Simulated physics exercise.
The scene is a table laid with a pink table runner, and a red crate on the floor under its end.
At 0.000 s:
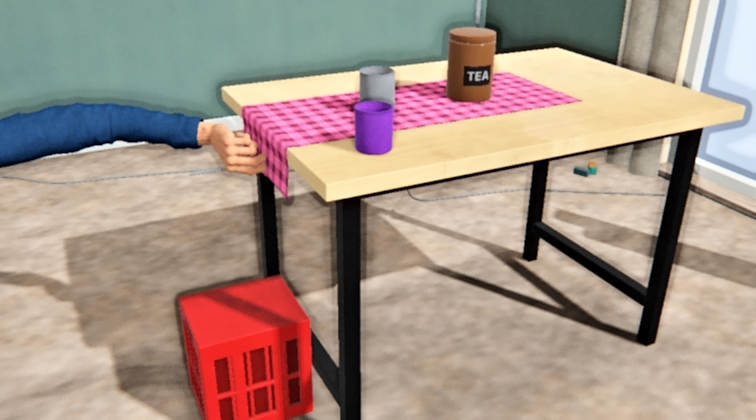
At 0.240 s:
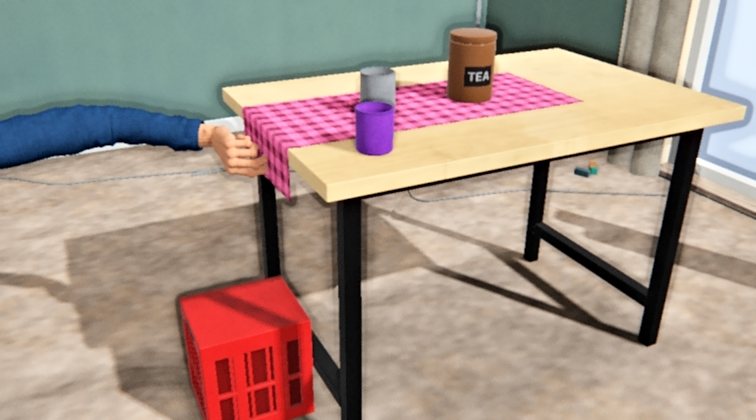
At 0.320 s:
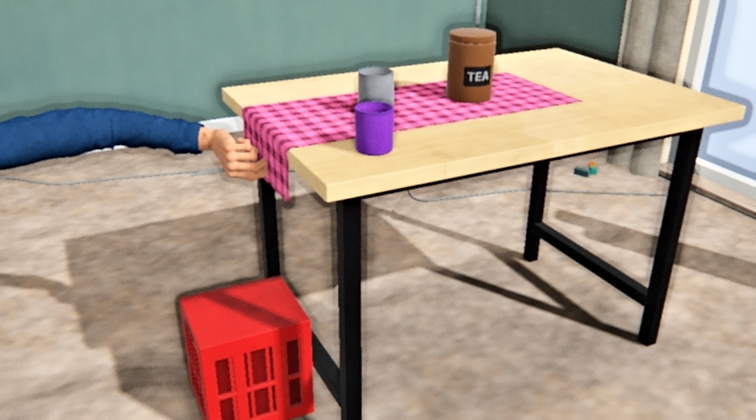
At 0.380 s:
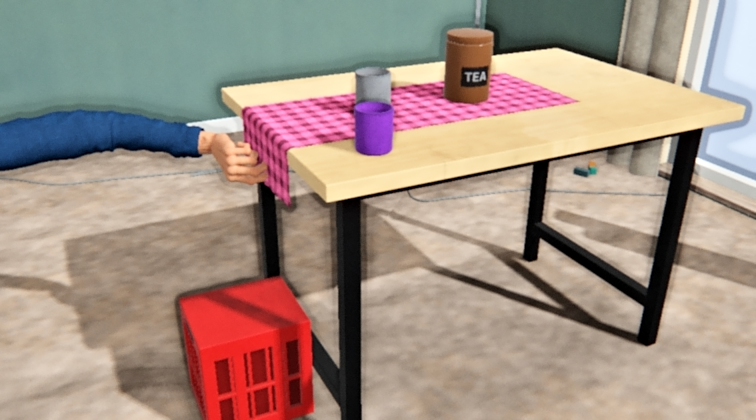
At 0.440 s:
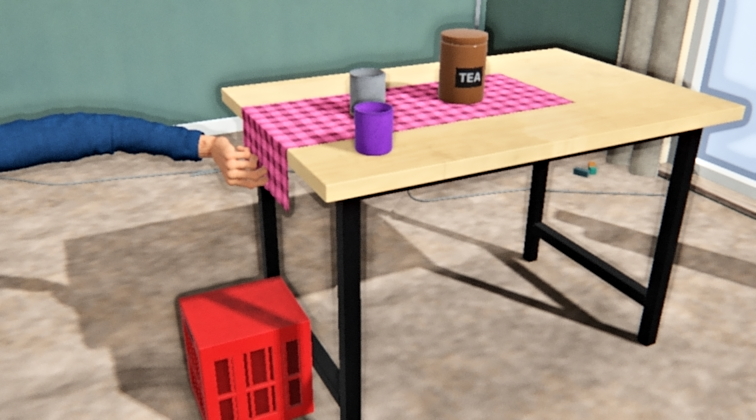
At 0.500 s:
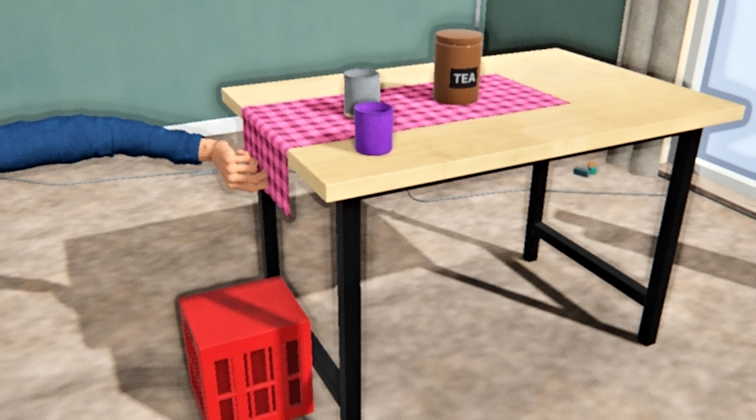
A hand slowly pulls the pink checked runner left, shifting the grey mug and brown canister.
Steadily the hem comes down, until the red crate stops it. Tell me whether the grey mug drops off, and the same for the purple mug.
The grey mug does drop off. The purple mug does not drop off.
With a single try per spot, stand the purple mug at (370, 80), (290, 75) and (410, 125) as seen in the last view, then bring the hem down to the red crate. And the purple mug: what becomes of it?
Over, then Stays, then Stays.
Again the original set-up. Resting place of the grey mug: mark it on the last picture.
About (199, 289).
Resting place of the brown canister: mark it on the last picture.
Its centre ends up at (347, 80).
After 1.00 s, hem going down; grey mug carried along near (333, 98); purple mug unmoved.
After 1.72 s, hem going down; grey mug carried along near (283, 105); purple mug unmoved.
After 2.42 s, hem on the crate; grey mug down below near (199, 289); purple mug unmoved.
At rest, hem on the crate; grey mug down below near (199, 289); purple mug unmoved. The grey mug goes over the edge and the purple mug keeps clear of the edge.
